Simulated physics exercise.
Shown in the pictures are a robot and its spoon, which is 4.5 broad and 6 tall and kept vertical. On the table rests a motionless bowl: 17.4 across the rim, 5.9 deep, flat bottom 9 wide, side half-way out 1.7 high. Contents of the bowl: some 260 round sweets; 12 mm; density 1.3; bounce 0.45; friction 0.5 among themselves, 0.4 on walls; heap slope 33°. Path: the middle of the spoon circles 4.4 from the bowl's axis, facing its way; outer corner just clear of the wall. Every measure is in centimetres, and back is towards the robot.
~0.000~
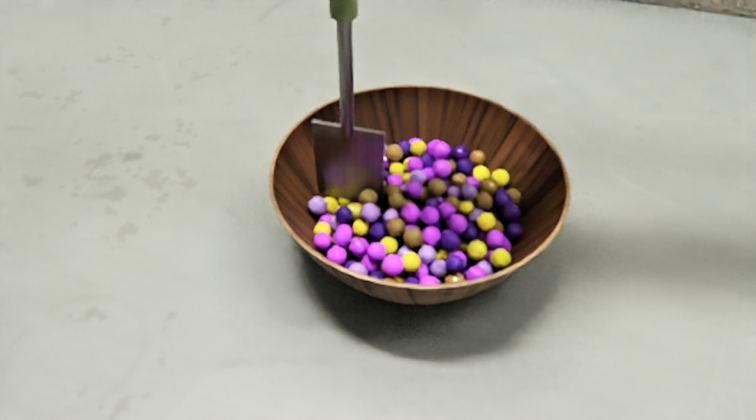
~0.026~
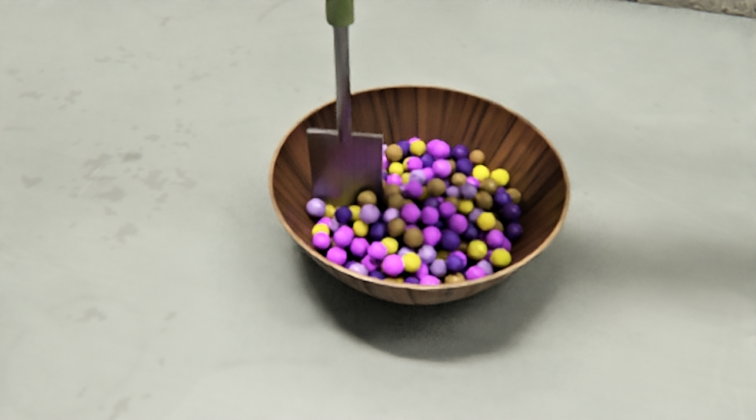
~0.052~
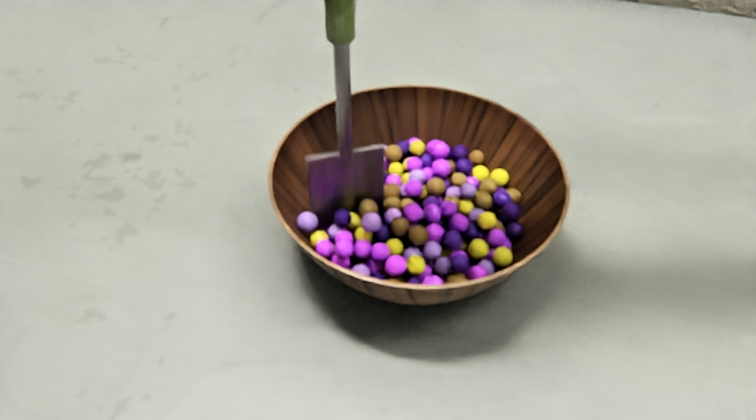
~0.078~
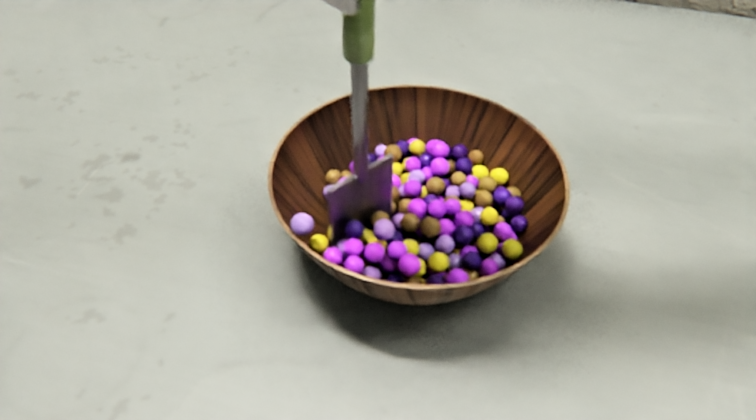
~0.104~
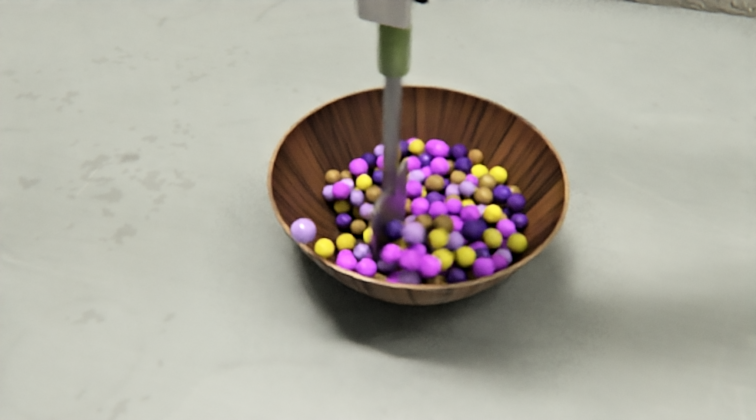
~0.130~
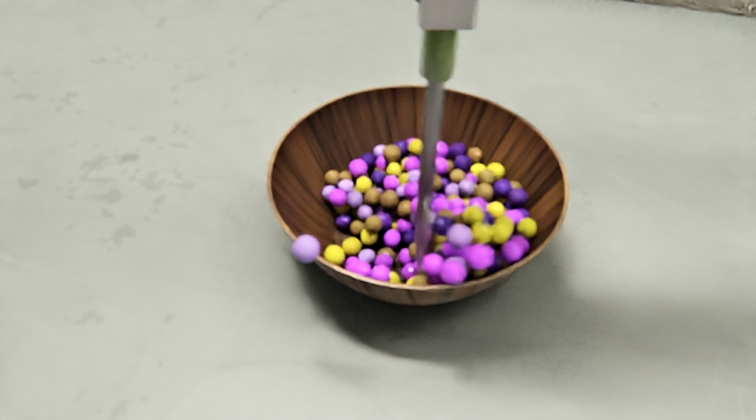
A flat metal spoon with a green handle, held upright by a robot, swept from the left side of a still wooden bowl around the near side, pushing purple, yellow and brown balls rightward.
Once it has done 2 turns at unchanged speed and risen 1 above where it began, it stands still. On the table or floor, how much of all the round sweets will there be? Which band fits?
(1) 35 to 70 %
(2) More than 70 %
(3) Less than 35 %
Answer: 1.
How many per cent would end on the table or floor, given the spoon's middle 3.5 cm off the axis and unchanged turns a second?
That would make it around 35 percent.
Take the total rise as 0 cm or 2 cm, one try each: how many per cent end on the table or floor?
Estimates: 55 % and 35 %.
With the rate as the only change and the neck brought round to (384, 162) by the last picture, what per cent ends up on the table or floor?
Roughly 30 per cent.
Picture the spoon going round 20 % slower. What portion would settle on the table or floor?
Near 35 in a hundred, it would be.
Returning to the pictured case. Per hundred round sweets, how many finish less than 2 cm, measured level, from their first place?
Something close to 5 percent, I'd say.
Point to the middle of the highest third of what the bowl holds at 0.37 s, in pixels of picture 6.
Roughly pixel (328, 166).
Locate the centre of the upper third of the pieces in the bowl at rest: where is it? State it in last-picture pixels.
It is centred near (383, 214).
After 0.37 s, 344° round, highest piece 9 above the table; 194 in the bowl, 35 on the table or floor, 29 in flight or on the tool.
After 0.62 s, 222° round, highest piece 8 above the table; 155 in the bowl, 93 on the table or floor, 10 in flight or on the tool.
After 0.94 s, 0° round, highest piece 5 above the table; 140 in the bowl, 118 on the table or floor.
After 1.64 s, 0° round, highest piece 5 above the table; 140 in the bowl, 118 on the table or floor.
At rest, 140 in the bowl, 118 on the table or floor. That is 46 % on the table or floor.
